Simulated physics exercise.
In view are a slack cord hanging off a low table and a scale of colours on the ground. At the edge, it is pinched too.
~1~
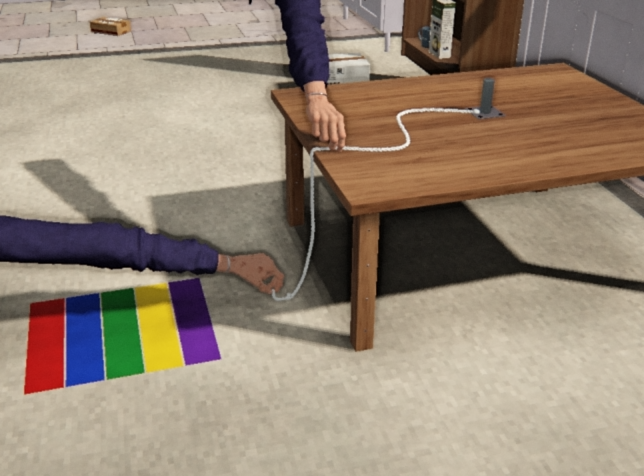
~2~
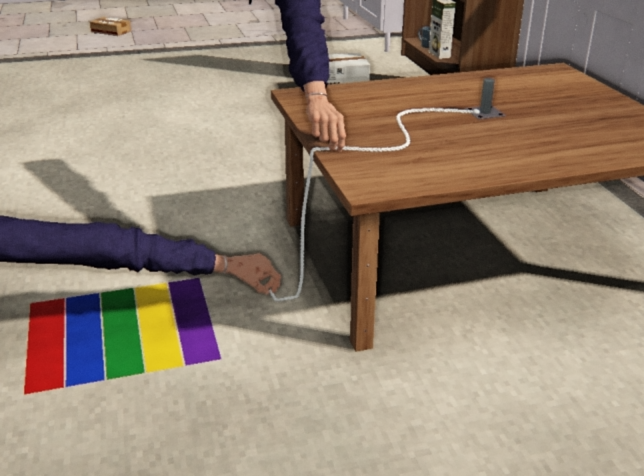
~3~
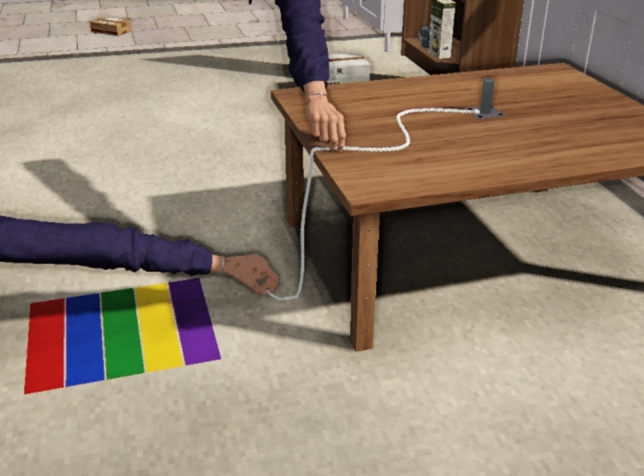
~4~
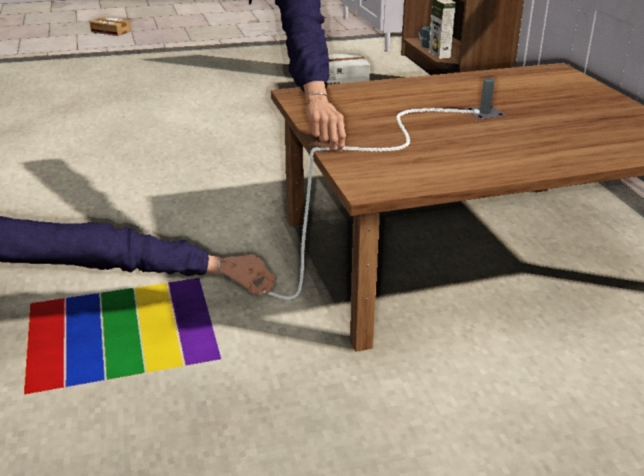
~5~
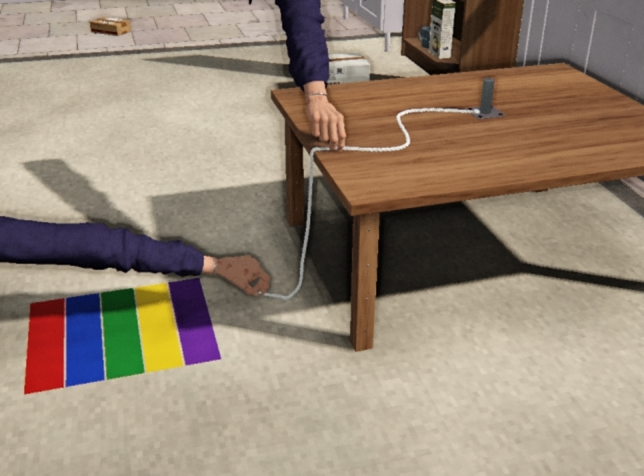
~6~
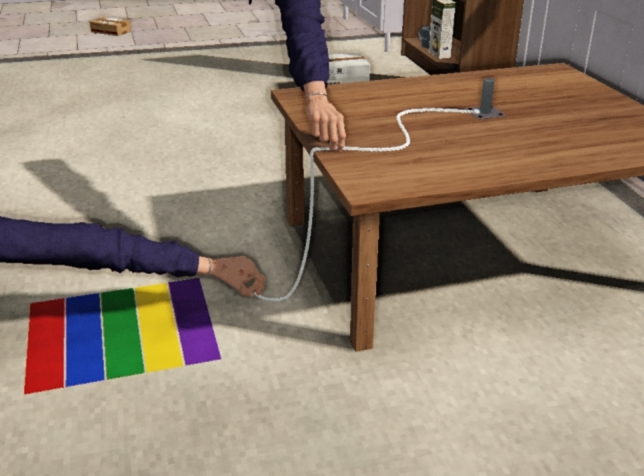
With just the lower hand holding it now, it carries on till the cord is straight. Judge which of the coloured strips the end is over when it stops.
It is over the blue strip.
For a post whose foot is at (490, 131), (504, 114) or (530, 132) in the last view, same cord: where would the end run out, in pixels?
Respectively (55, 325), (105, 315) and (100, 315).
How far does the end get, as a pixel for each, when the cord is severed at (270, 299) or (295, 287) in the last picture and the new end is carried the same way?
First try near (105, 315), second near (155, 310).
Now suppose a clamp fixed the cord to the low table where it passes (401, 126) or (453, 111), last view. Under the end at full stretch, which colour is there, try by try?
Green; blue.
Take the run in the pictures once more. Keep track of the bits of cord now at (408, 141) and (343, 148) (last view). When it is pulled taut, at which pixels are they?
(344, 139) and (277, 173), approximately.
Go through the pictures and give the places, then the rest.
End (273, 290); purple (200, 346); yellow (162, 352); green (124, 359); blue (85, 366); red (45, 373), in the first picture.
End (270, 290); cord through (445, 111) (399, 122) (399, 148) (324, 149) (303, 214) (302, 275), in the second picture.
End (268, 291), in the third picture.
End (264, 291); cord through (445, 111) (399, 122) (399, 148) (324, 149) (306, 214) (302, 275), in the fourth picture.
End (260, 292), in the fifth picture.
End (255, 293); cord through (445, 111) (399, 122) (399, 148) (324, 149) (311, 213) (300, 275), in the sixth picture.
A little later, end near (153, 309); over yellow.
Next, end near (108, 316); over green.
When it is tight, end near (81, 321); over blue. The end stops over the blue strip.
